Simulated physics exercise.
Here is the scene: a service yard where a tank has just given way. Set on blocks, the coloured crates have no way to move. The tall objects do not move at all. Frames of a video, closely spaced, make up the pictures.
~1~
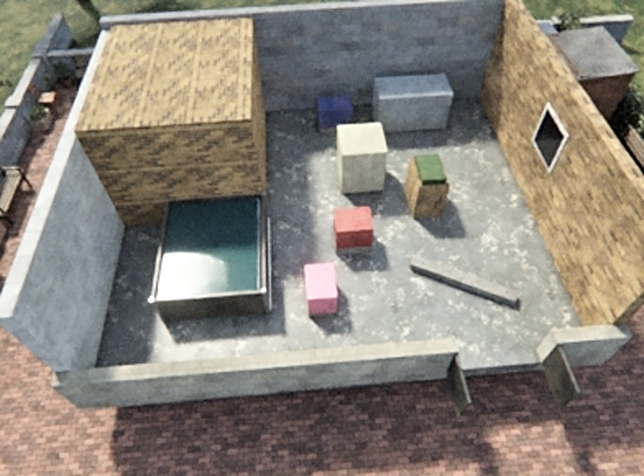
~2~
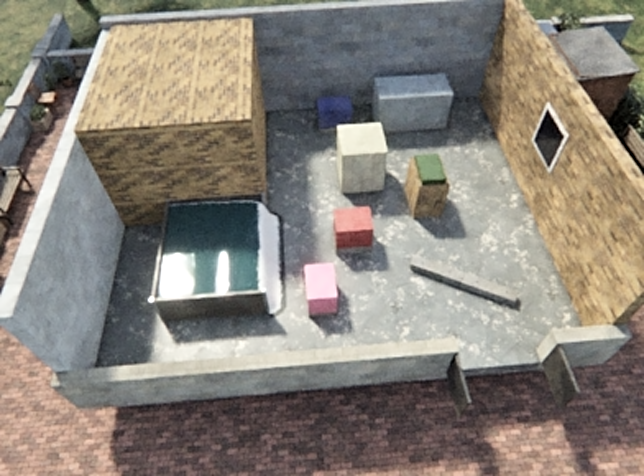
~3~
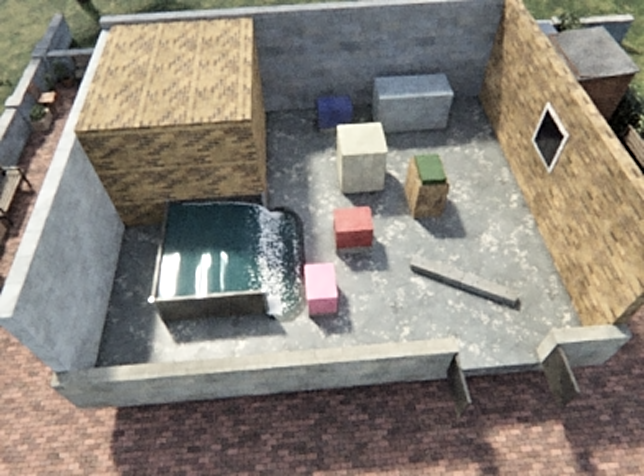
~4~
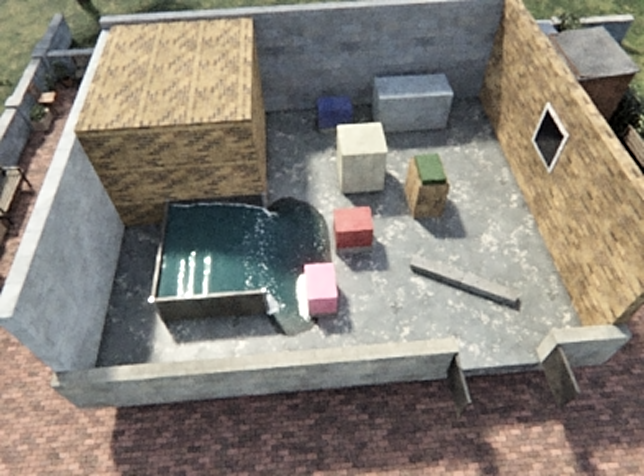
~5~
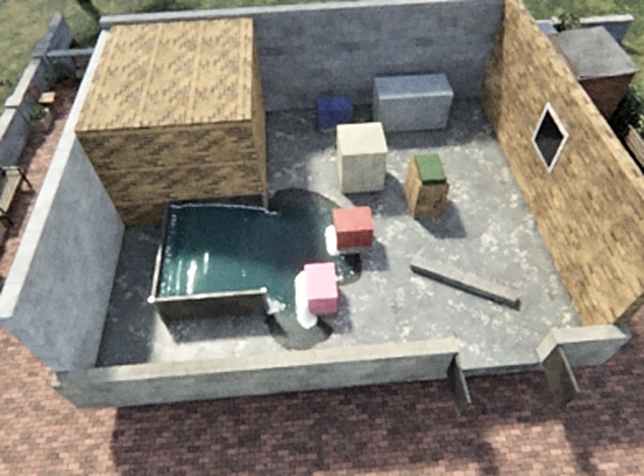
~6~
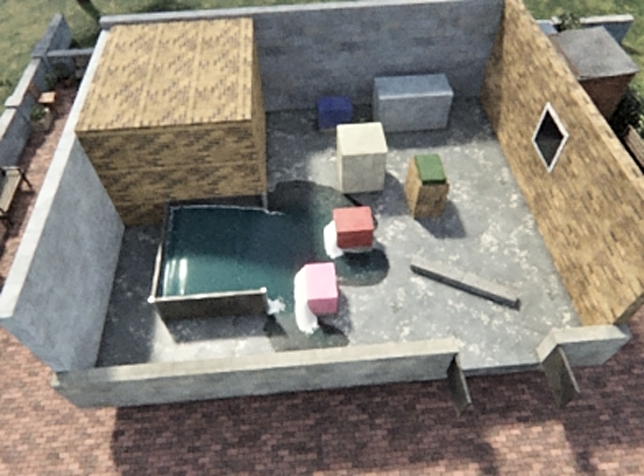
To begin with, dark water sits still in a tank beside a wooden block structure in a walled yard. Then water pours out through the tank's right side, spreading across the grey floor to the pink crate, and next around the red one, with white foam at both and wet ground beyond.
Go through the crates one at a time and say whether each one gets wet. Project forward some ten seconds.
The red crate will be touched. The blue crate will be touched. The pink crate will be touched.
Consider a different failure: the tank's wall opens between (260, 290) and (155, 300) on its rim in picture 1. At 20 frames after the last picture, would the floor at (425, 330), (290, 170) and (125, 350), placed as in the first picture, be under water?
The first point is swamped, the second unwetted, the third swamped.
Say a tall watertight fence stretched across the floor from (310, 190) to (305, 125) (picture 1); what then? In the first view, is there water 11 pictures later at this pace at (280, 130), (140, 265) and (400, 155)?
The first point comes out unwetted, the next unwetted, the last inundated.
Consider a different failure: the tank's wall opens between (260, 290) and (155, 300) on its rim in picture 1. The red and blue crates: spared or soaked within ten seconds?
First, the red crate is not reached; second, the blue crate is not reached.
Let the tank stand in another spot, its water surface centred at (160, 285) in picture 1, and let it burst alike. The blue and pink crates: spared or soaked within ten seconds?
Blue crate is reached, pink crate is reached.
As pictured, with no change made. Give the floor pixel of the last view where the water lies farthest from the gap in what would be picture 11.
Somewhere about (488, 251).
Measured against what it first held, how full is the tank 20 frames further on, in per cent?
Roughly 20 per cent.
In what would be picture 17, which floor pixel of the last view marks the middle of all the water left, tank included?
Near (306, 261) in the last view.
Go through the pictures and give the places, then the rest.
In the first frame, still water in the water tank at (213, 245).
In the second frame, water pours out at (265, 254) and has run to (271, 314).
In the third frame, the front is at (294, 315), out from the gap at (265, 255).
In the fourth frame, the front is at (307, 325), out from the gap at (265, 256).
In the fifth frame, the front is at (321, 336), out from the gap at (265, 256).
In the sixth frame, water pours out at (265, 256) and has run to a hidden place.
A moment on, water covers 30 % of the floor; the red crate water round its plinth, the blue crate not reached, the pink crate water round its plinth.
Next, water covers 55 % of the floor; the red crate water round its plinth, the blue crate water round its plinth, the pink crate water round its plinth.
Then, water covers 75 % of the floor; the red crate water round its plinth, the blue crate water round its plinth, the pink crate water round its plinth.
Later, water covers 90 % of the floor; the red crate water round its plinth, the blue crate water round its plinth, the pink crate water round its plinth.
In the end, water covers 100 % of the floor; the red crate was topped, the blue crate was topped, the pink crate was topped.
